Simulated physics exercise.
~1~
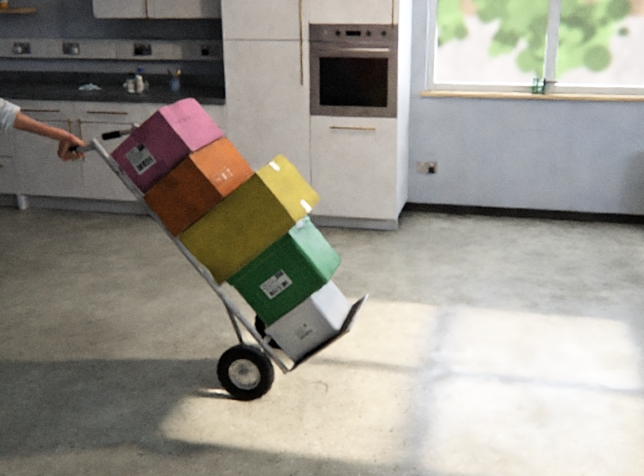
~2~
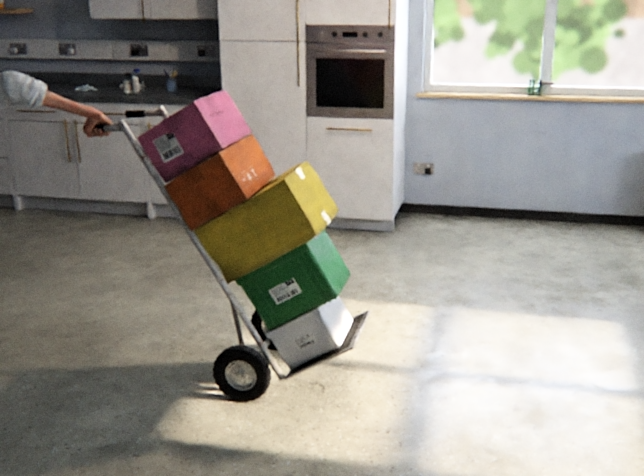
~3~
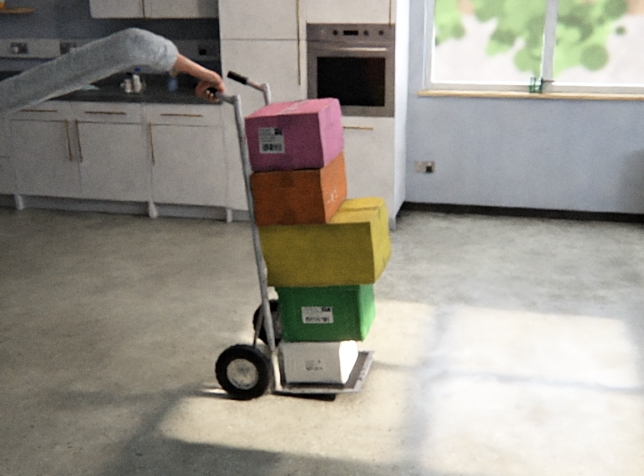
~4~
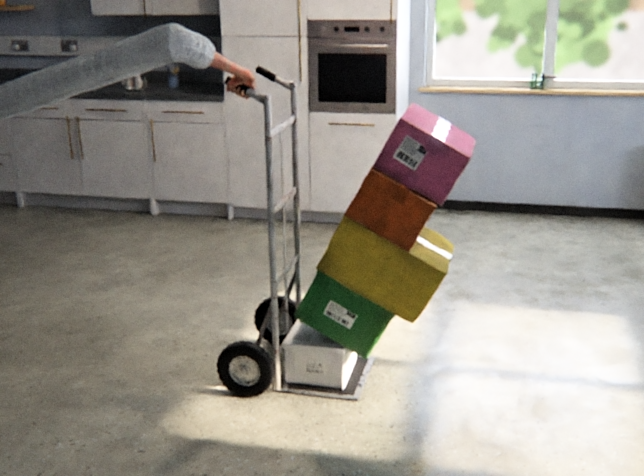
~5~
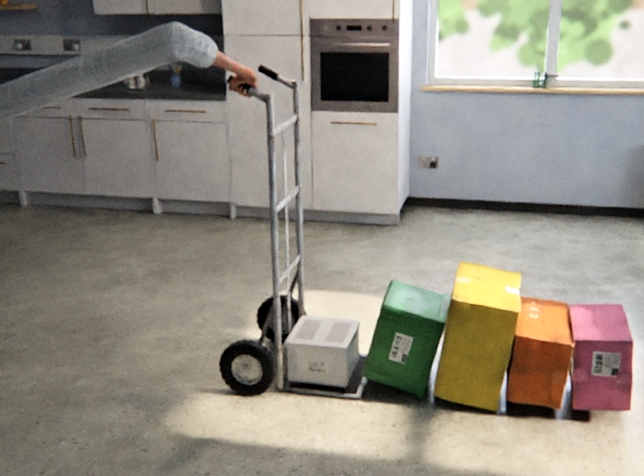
A hand tipped a hand truck stacked with five coloured boxes upright in a kitchen, and the pink, orange, yellow and green ones toppled off to the right, ending in a leaning row on the floor while the white one stayed on the plate.
